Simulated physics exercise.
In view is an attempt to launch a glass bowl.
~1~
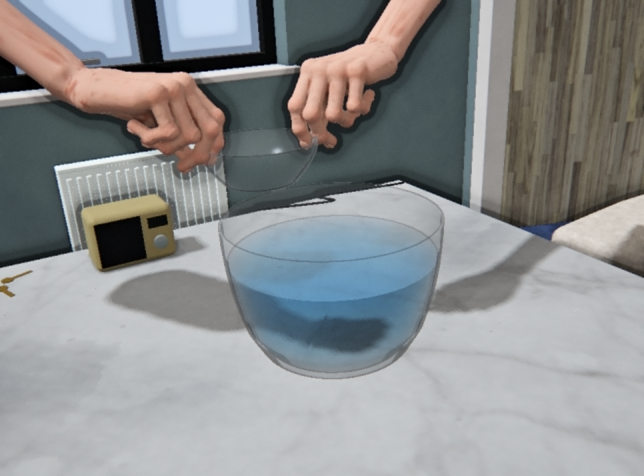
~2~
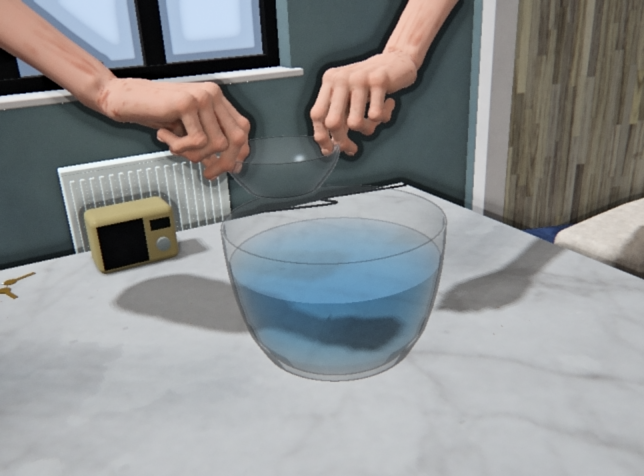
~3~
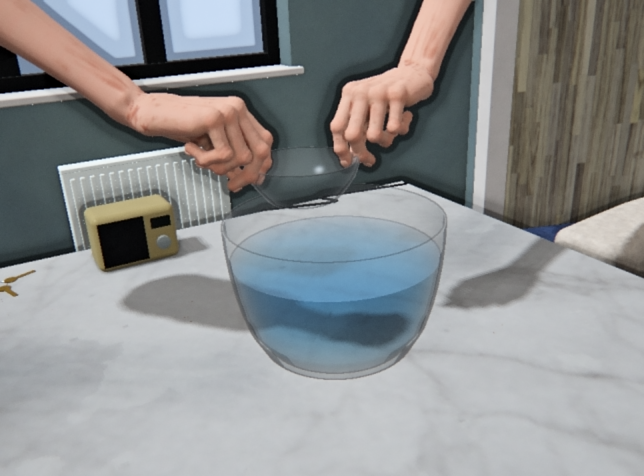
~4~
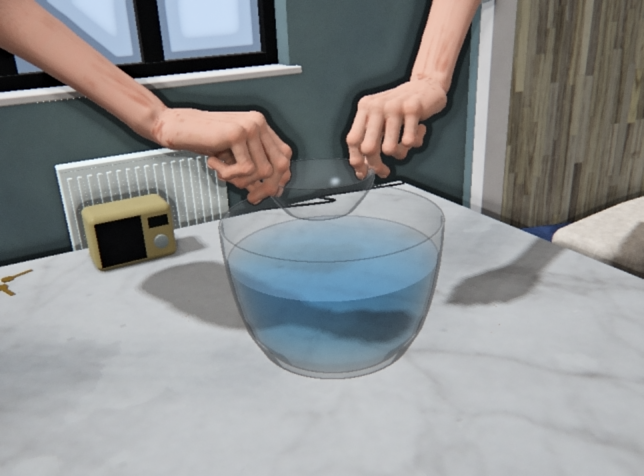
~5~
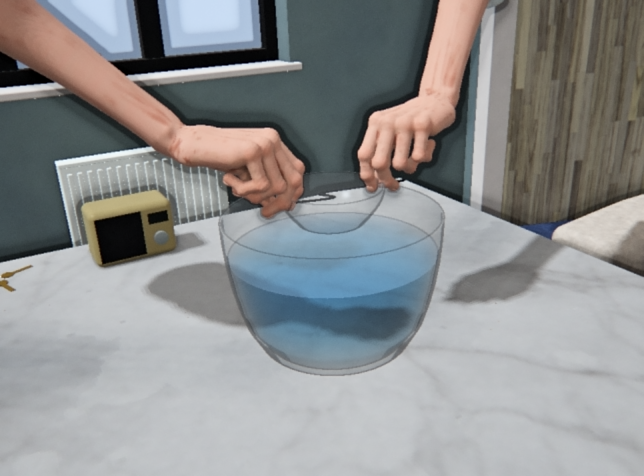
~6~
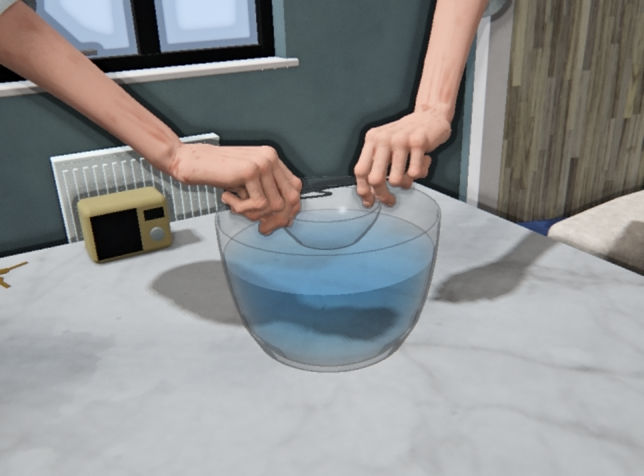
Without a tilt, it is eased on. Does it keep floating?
Yes - it does not go down.
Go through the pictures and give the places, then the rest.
Bowl (259, 158) empty; above the big tub, in the first frame.
Bowl (282, 165) empty; coming down, in the second frame.
Bowl (303, 176) empty; lower, in the third frame.
Bowl (319, 188) empty; lower still, in the fourth frame.
Bowl (331, 202) empty; close to the surface, in the fifth frame.
Bowl (328, 217) empty; just over the surface, in the sixth frame.
A moment on, the bowl dips into the water.
Further on, it bobs and steadies.
When it is over, the bowl floats with about half of its side showing.
